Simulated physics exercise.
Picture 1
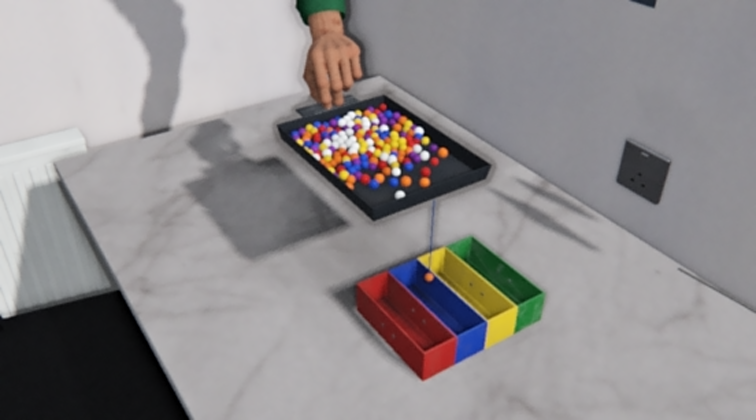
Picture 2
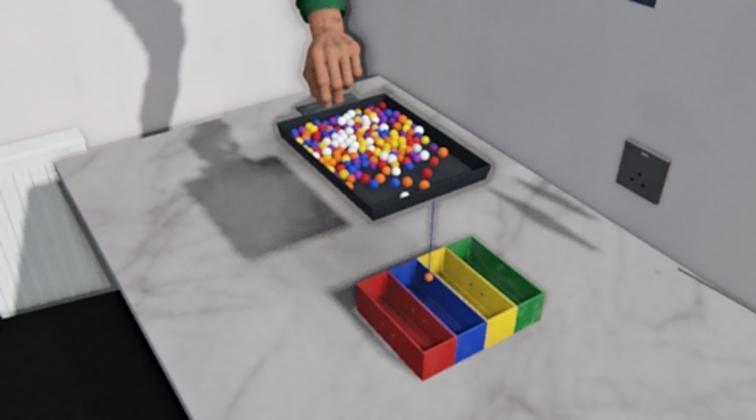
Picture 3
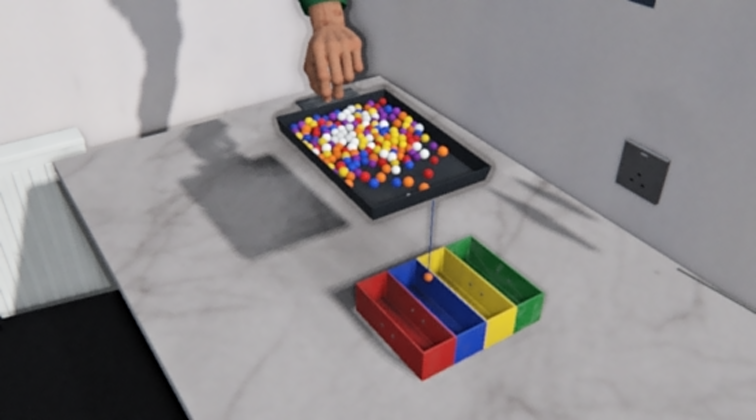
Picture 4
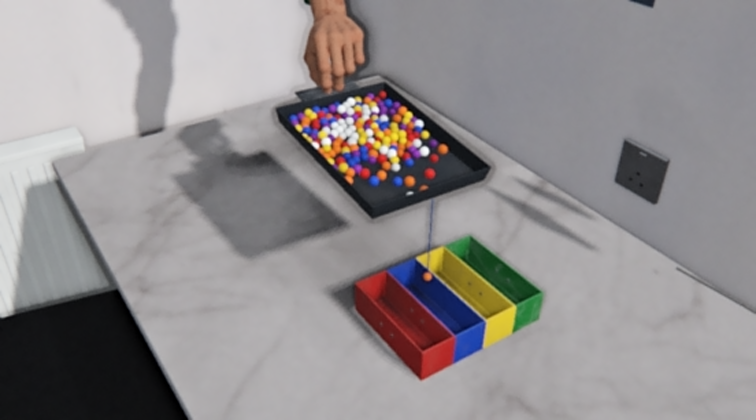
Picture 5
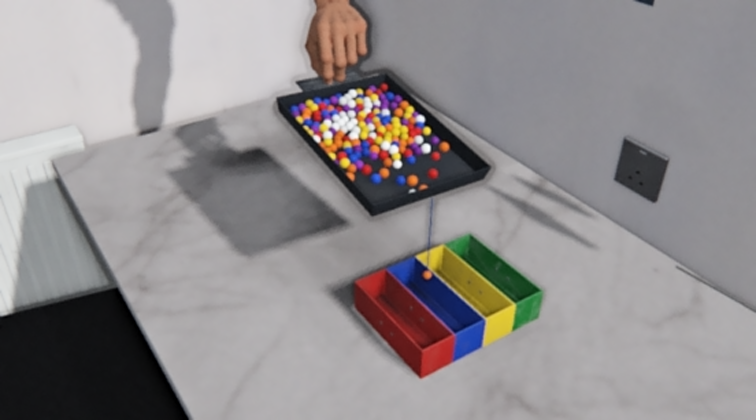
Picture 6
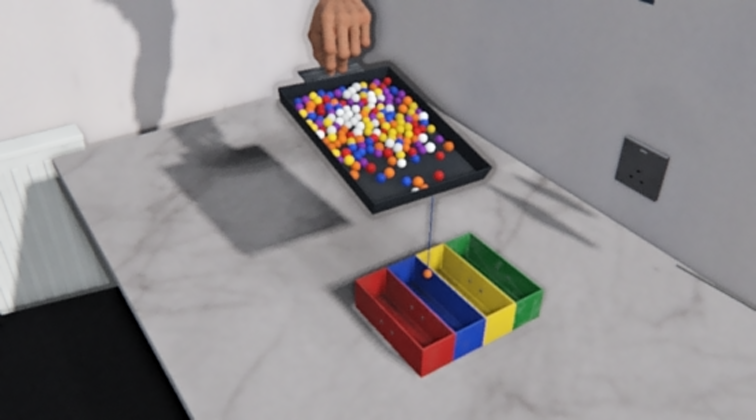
A black tray of small colourful balls was tilted gradually by a hand at its back edge, and the balls began shifting inside it, above red, blue, yellow and green boxes on a marble-patterned table.
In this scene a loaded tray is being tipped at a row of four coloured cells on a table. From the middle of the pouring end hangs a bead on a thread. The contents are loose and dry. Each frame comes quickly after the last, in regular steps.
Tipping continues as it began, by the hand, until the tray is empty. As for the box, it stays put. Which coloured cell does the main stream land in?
The main stream lands in the green cell.
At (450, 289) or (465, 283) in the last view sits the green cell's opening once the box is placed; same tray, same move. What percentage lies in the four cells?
Roughly 20 %, then roughly 40 %.
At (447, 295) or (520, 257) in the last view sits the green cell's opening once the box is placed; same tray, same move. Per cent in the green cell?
I'd expect some 10 percent, and then some 10 percent.
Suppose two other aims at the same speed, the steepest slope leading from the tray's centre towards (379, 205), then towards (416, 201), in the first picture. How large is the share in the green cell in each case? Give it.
I'd say some 0 in a hundred at first, then 0 in a hundred.
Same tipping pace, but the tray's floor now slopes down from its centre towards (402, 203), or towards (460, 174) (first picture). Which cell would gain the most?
In order, it comes out as the cell in red and the green cell.
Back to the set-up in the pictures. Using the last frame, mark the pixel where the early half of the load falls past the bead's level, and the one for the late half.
About (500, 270), and after that about (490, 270).
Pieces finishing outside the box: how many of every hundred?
10 %.
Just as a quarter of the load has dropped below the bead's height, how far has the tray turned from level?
Roughly 80 degrees of tilt.
Just after the last frame, tray tipped steeply; almost all on the tray; just a few in the yellow cell; just a few in the green cell.
A moment on, tray tipped right over; about a tenth on the tray; roughly a third in the green cell; roughly a quarter in the yellow cell; about a tenth in the blue cell; just a few in the red cell; roughly a quarter falling or outside the box.
Further on, tray tipped past a quarter turn; roughly half in the green cell; roughly a quarter in the yellow cell; about a tenth in the blue cell; just a few in the red cell; about a tenth falling or outside the box.
When it is over, tray tipped past a quarter turn; roughly half in the green cell; roughly a quarter in the yellow cell; about a tenth in the blue cell; just a few in the red cell; about a tenth outside the box.
